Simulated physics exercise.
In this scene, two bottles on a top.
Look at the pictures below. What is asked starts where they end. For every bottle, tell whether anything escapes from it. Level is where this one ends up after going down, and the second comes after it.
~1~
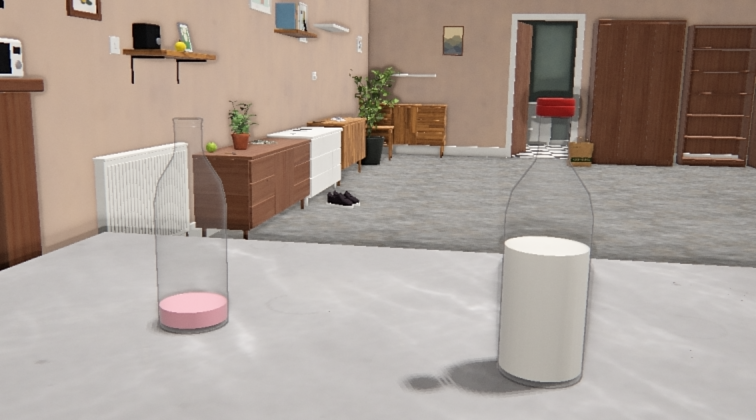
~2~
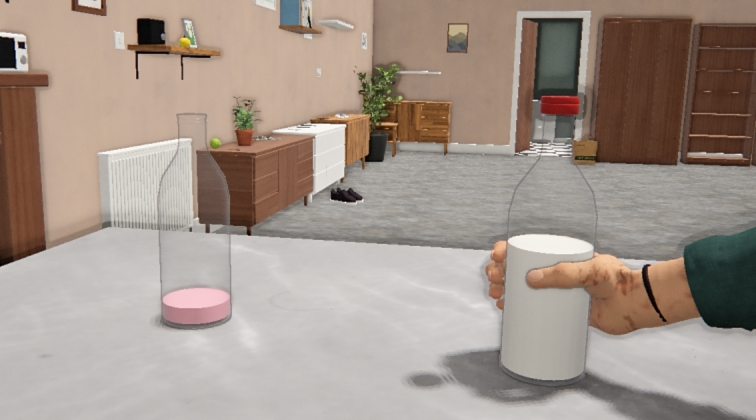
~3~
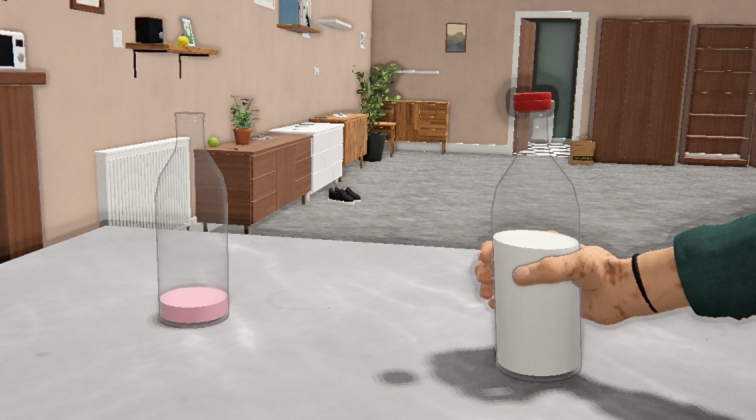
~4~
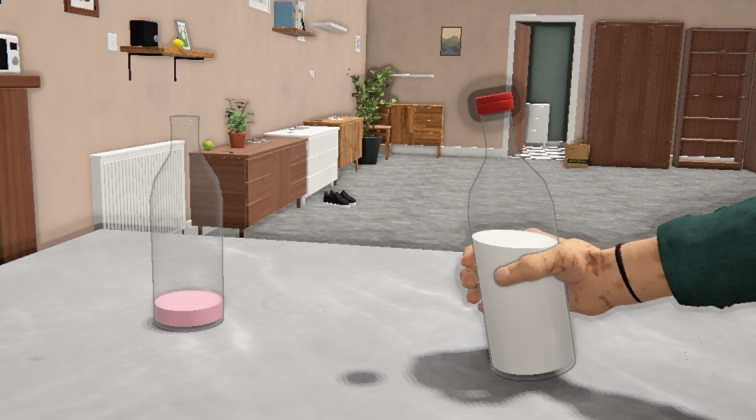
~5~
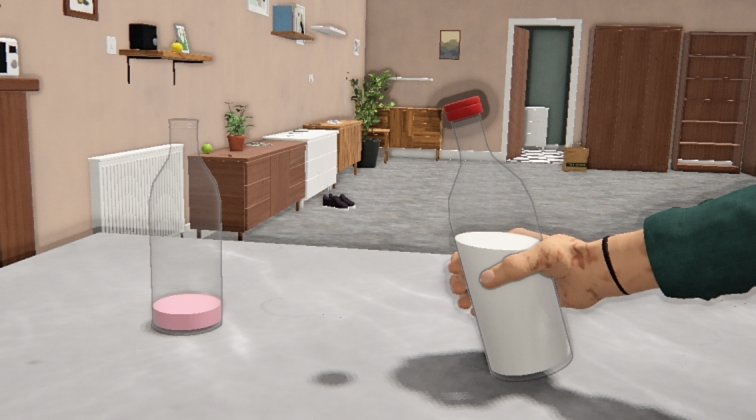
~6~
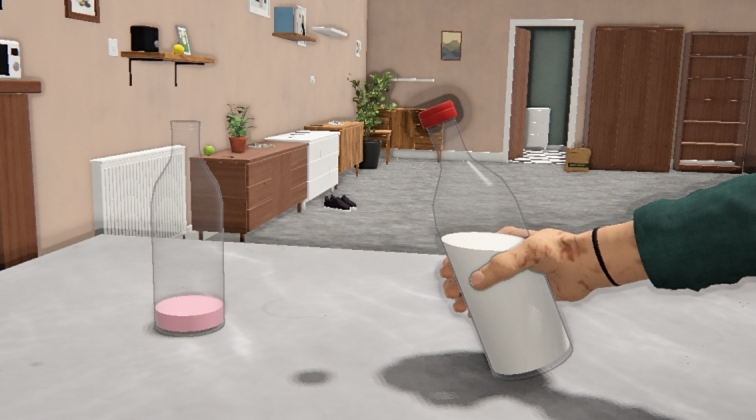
Left: Nothing gets out; right: Nothing gets out.
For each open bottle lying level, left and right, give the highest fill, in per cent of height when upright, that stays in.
Fill limits, first then second: 22 % and 24 %.
Shortly, the right bottle is nearly down; right bottle, no leak.
Then, the right bottle lies flat; right bottle, no leak.
At the finish, both lie flat; right bottle, no leak; left bottle, no leak.
